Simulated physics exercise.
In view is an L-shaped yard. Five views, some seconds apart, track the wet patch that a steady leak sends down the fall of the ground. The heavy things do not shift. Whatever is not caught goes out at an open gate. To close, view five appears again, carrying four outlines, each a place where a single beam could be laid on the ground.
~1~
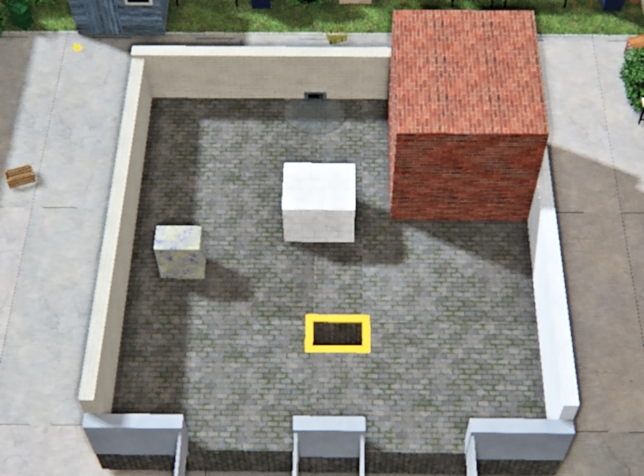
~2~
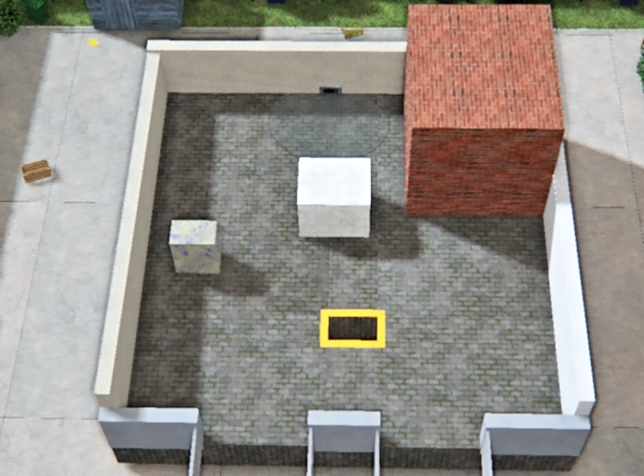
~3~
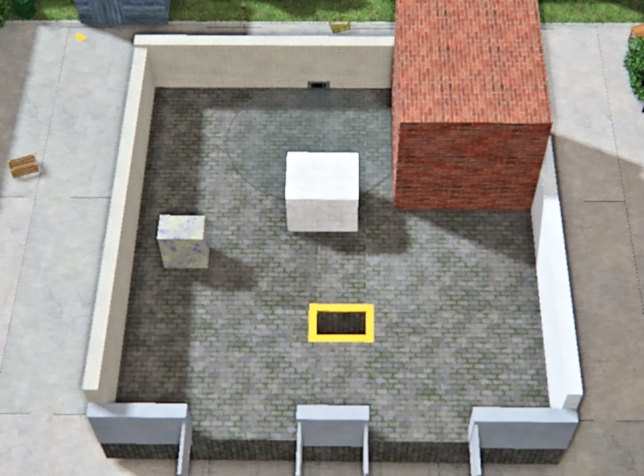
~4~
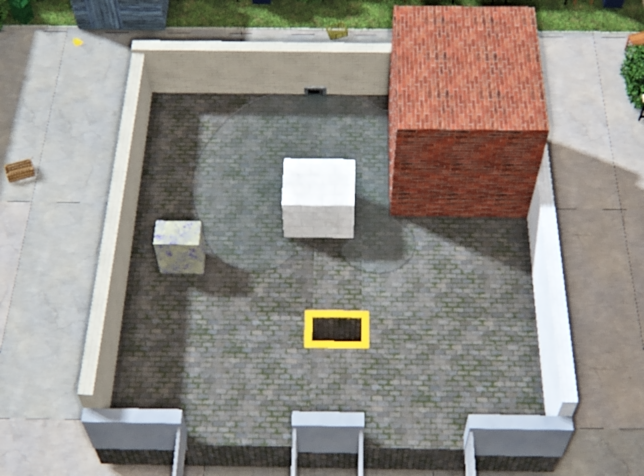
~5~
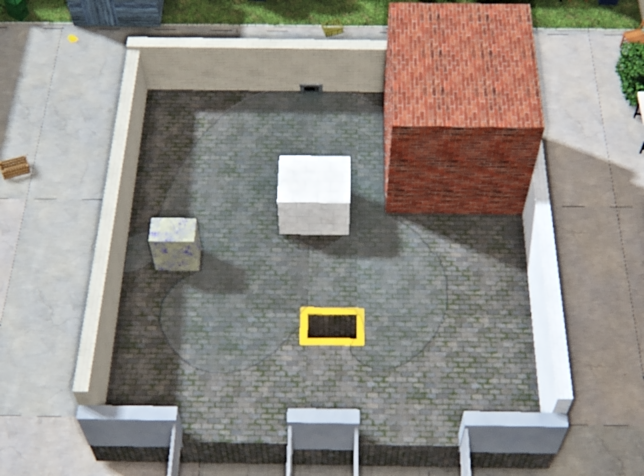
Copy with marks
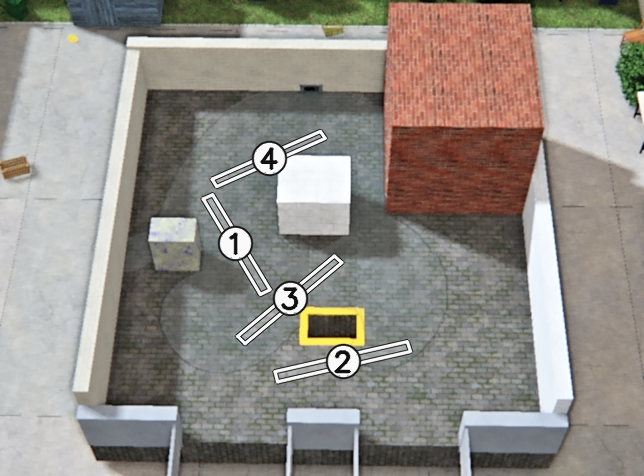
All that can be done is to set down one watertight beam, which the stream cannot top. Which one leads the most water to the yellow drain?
I would pick position 1.
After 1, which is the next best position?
2 it is.
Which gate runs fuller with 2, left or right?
The left gate.
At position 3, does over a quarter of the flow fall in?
No.
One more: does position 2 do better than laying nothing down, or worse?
Better.
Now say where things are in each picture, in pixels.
Outfall at (315, 95); yellow drain at (338, 334); open gate at (242, 437); open gate at (414, 440); front seen at (292, 124), 2 % of the ground wet; yellow drain still dry, in the first frame.
Front seen at (367, 150), 7 % of the ground wet; yellow drain still dry, in the second frame.
Front seen at (256, 176), 15 % of the ground wet; yellow drain still dry, in the third frame.
Front seen at (246, 267), 25 % of the ground wet; yellow drain still dry, in the fourth frame.
Front seen at (208, 364), 43 % of the ground wet; yellow drain taking water, in the fifth frame.
On the marked copy, 1 from (207, 196) to (265, 292); 2 from (276, 376) to (408, 346); 3 from (241, 339) to (338, 259); 4 from (214, 182) to (322, 134).
For position 1, about 51 % of the stream goes into the yellow drain, about 48 % out by the gates.
For position 2, about 26 % of the stream goes into the yellow drain, about 73 % out by the gates.
For position 3, about 15 % of the stream goes into the yellow drain, about 84 % out by the gates.
For position 4, about 15 % of the stream goes into the yellow drain, about 84 % out by the gates.
